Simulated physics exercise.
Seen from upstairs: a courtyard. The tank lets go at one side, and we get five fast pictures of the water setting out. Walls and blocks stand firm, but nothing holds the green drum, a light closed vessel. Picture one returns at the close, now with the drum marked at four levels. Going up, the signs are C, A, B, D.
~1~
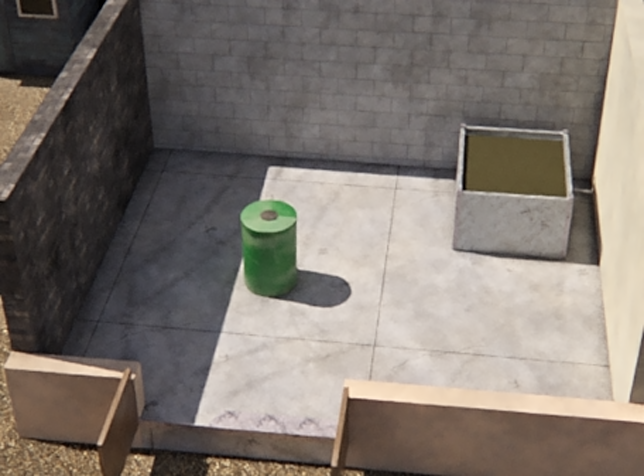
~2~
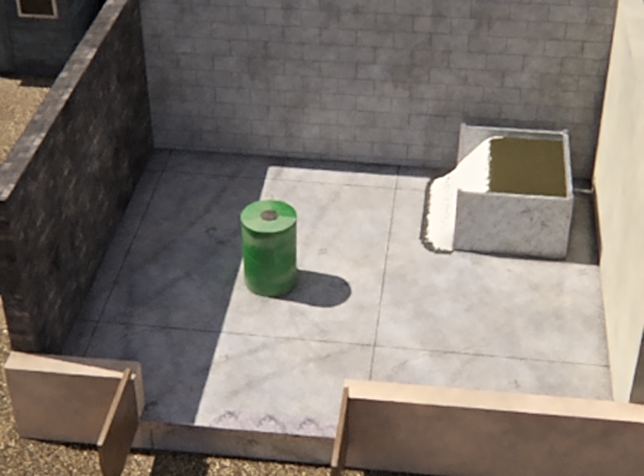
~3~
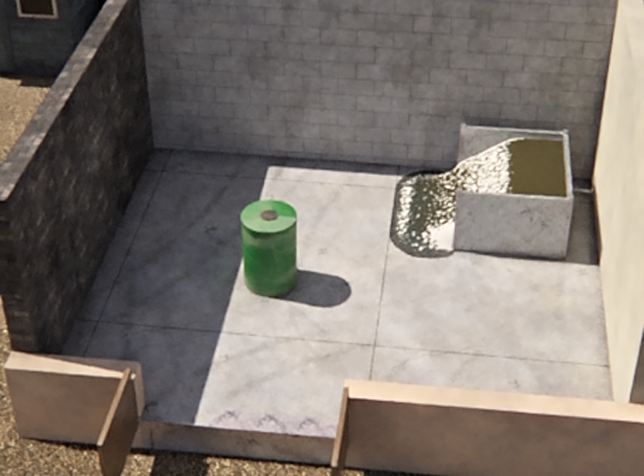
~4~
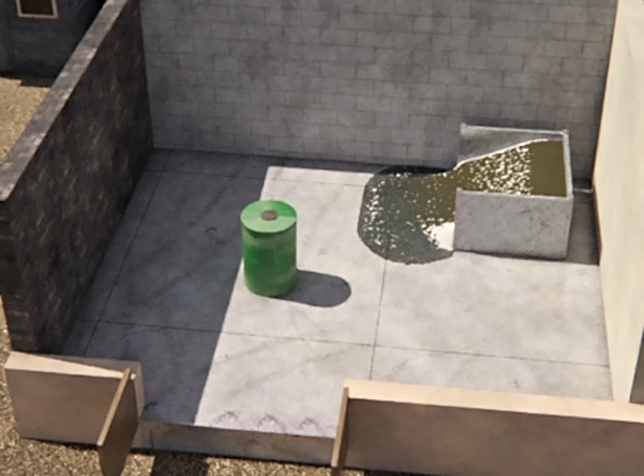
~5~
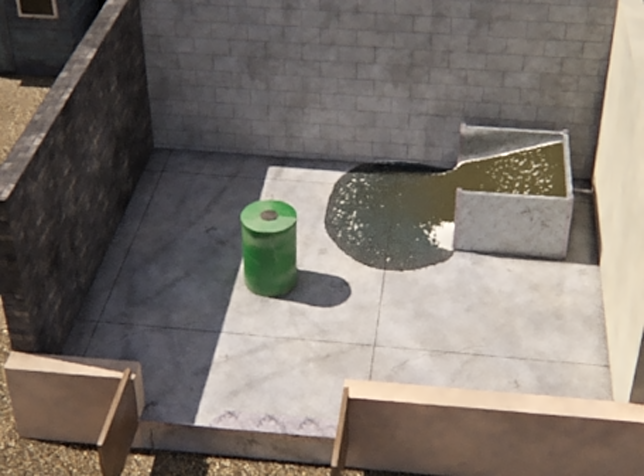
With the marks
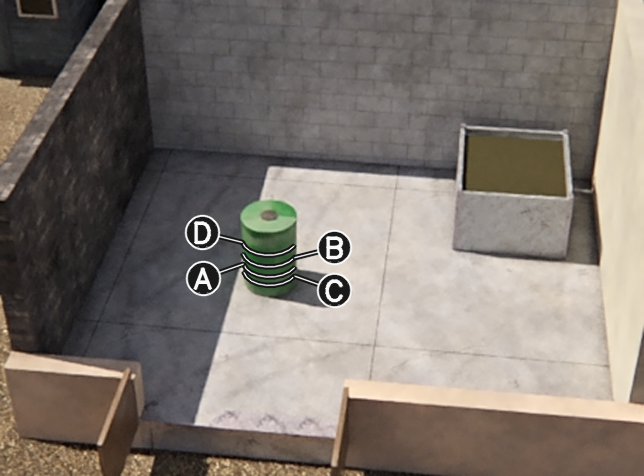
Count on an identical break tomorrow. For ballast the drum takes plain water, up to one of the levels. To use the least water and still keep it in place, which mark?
The limit is C.
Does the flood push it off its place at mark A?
No, that is safe.
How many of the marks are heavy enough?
All of the four.
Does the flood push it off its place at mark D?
No, that is safe.
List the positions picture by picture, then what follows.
The first picture shows lid of the green drum at (268, 215); tank full, its middle at (514, 167); open gate at (242, 374).
In the second picture, 2 % of the ground under water, its edge towards the drum at (432, 241).
In the third picture, 5 % of the ground under water, its edge towards the drum at (399, 236).
In the fourth picture, 8 % of the ground under water, its edge towards the drum at (381, 248).
The fifth picture shows lid of the green drum at (268, 215); 12 % of the ground under water, its edge towards the drum at (353, 249).
In white, A at (266, 276); B at (265, 266); C at (266, 285); D at (265, 255); from the bottom up C, A, B, D.
With A, it does not move.
With B, it does not move.
With C, it does not move.
With D, it does not move.
